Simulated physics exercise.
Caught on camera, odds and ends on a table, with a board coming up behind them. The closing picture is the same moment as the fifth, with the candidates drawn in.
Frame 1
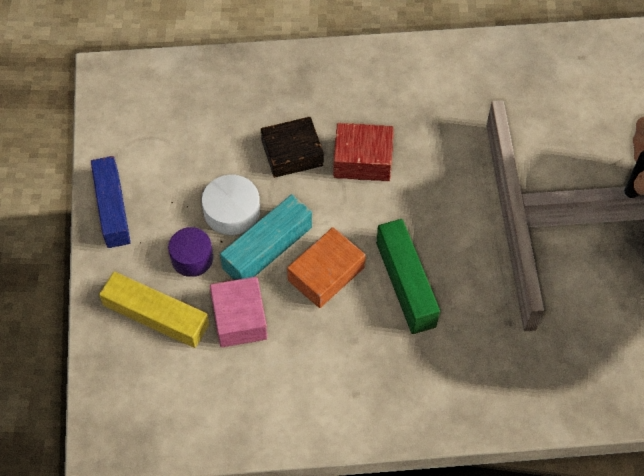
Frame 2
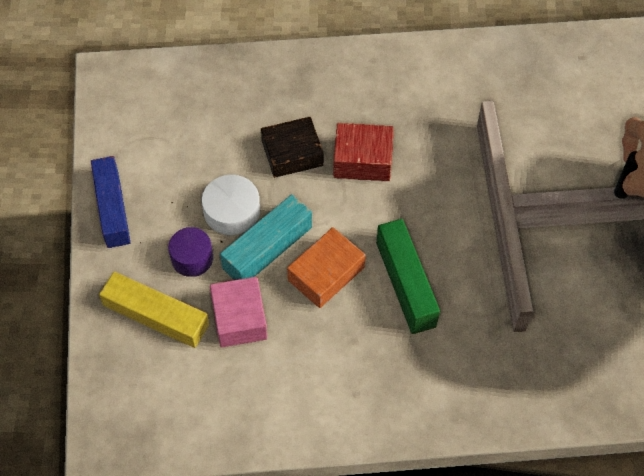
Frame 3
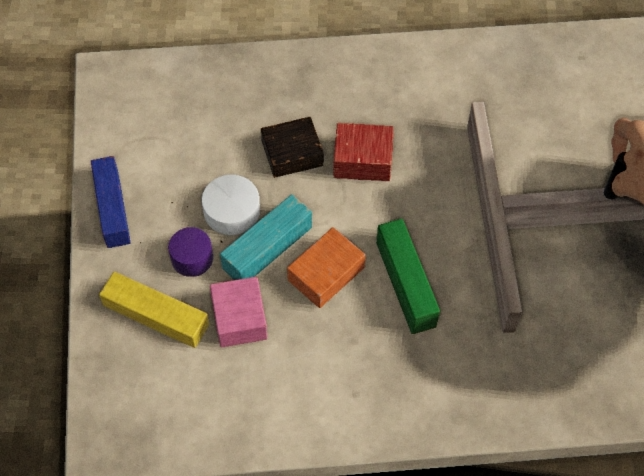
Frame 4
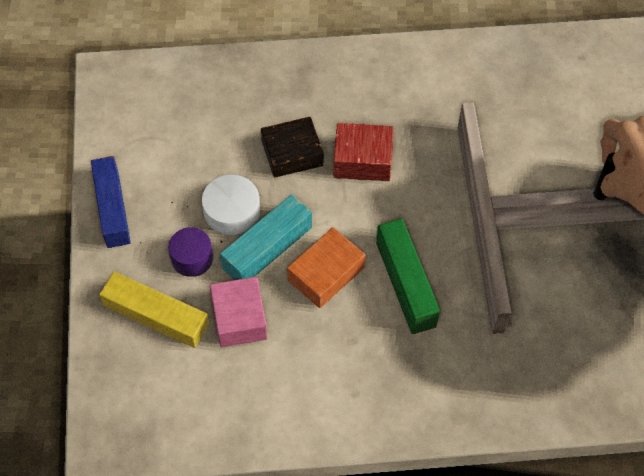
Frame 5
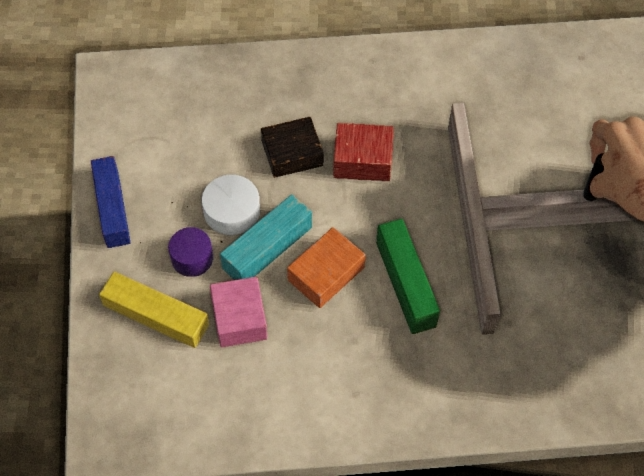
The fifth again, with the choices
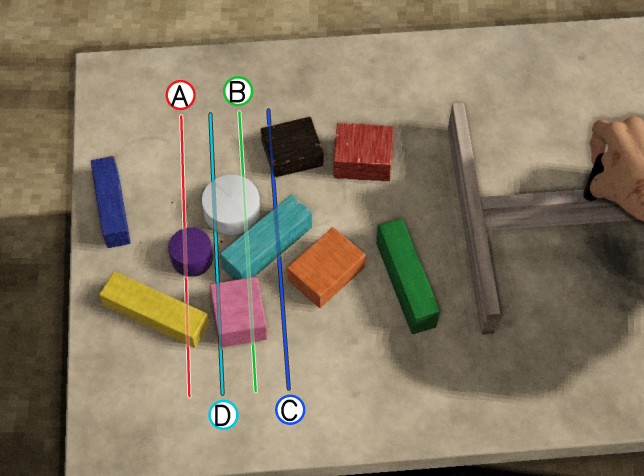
A hand at the right edge slid a wooden T-shaped board a short way left across the table, toward a scattering of colourful blocks and two round pieces, which all stayed still.
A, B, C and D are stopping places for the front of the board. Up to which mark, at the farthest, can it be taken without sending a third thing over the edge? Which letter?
The farthest such stop is A.
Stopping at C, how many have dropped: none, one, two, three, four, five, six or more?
In all, none.
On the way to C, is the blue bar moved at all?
No.
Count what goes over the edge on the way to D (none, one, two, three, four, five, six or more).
In all, none.
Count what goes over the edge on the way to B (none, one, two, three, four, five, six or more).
By then, none.
On the marked copy, A at (185, 247); B at (247, 243); C at (278, 240); D at (216, 245).
With A. Early on, board (372, 210); black block (271, 142); red block (327, 158).
Further on, board (268, 218); yellow bar (138, 322); purple tin (142, 245).
At the end, board (187, 223); blue bar over the edge; purple tin over the edge; two fallen.
As for the rest, B is within the limit but short; C is within the limit but short; D is within the limit but short.
